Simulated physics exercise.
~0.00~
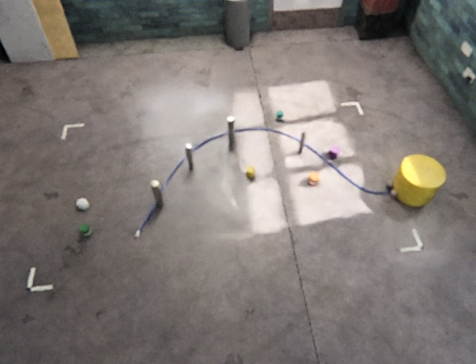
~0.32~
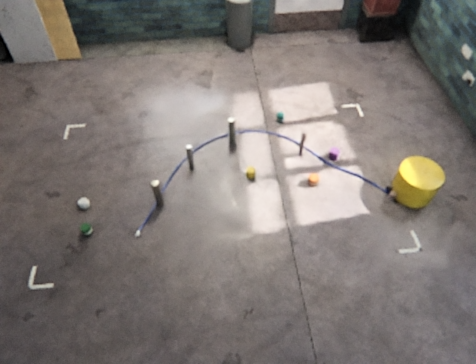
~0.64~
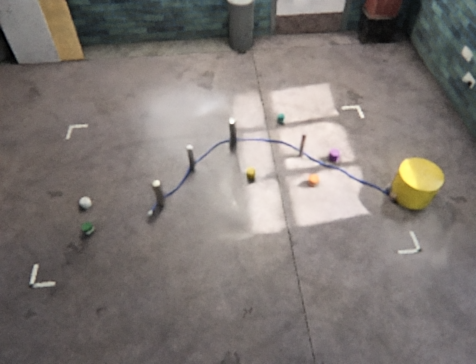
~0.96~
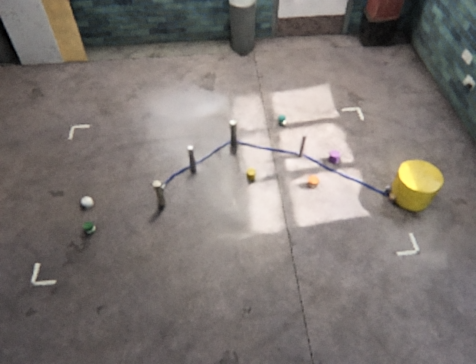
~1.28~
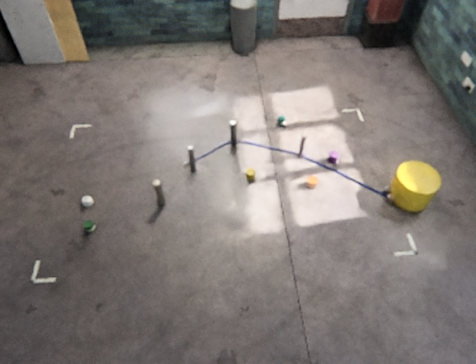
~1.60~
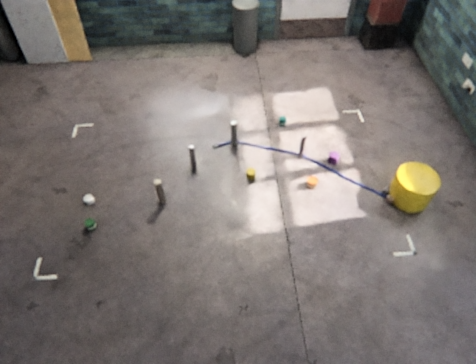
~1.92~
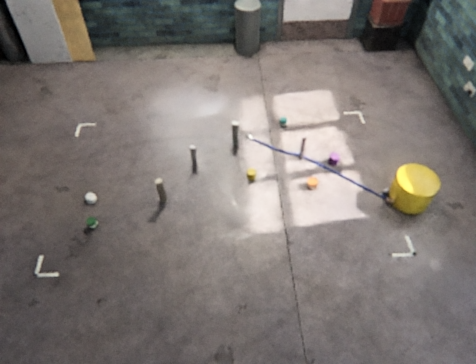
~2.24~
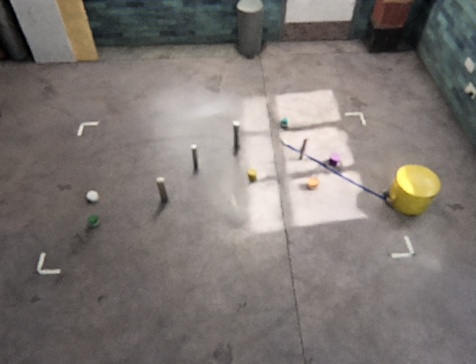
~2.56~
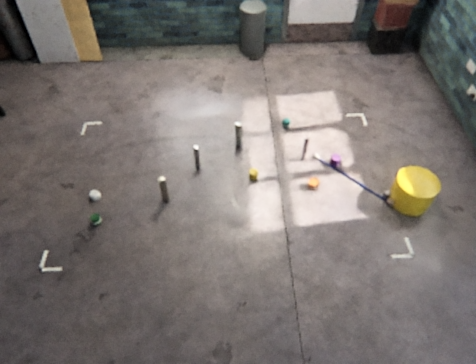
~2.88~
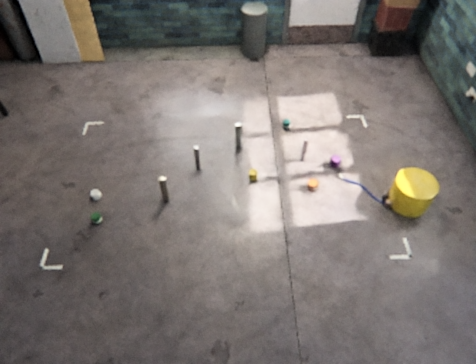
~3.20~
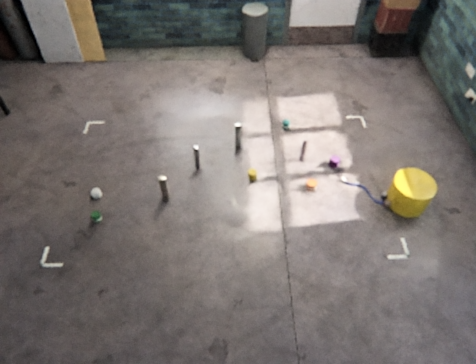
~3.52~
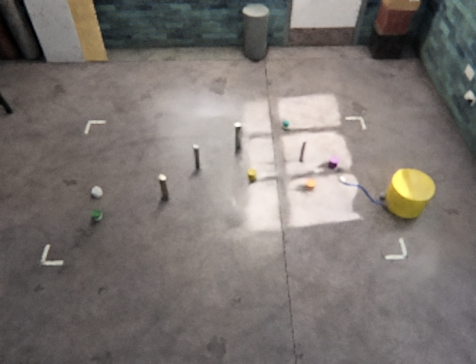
A thin blue cord runs from a large yellow drum at the right and arches leftward past four upright posts on a grey concrete floor, seen from above in a tiled room. White corner marks surround the area, with patches of light near the middle. Small white and green objects sit at left, yellow, orange, purple and teal ones nearer the centre and right. The cord flattens against the posts, then its free end slips past each in turn as it draws toward the drum. It ends as a short, curved tail beside the drum, the small objects undisturbed.
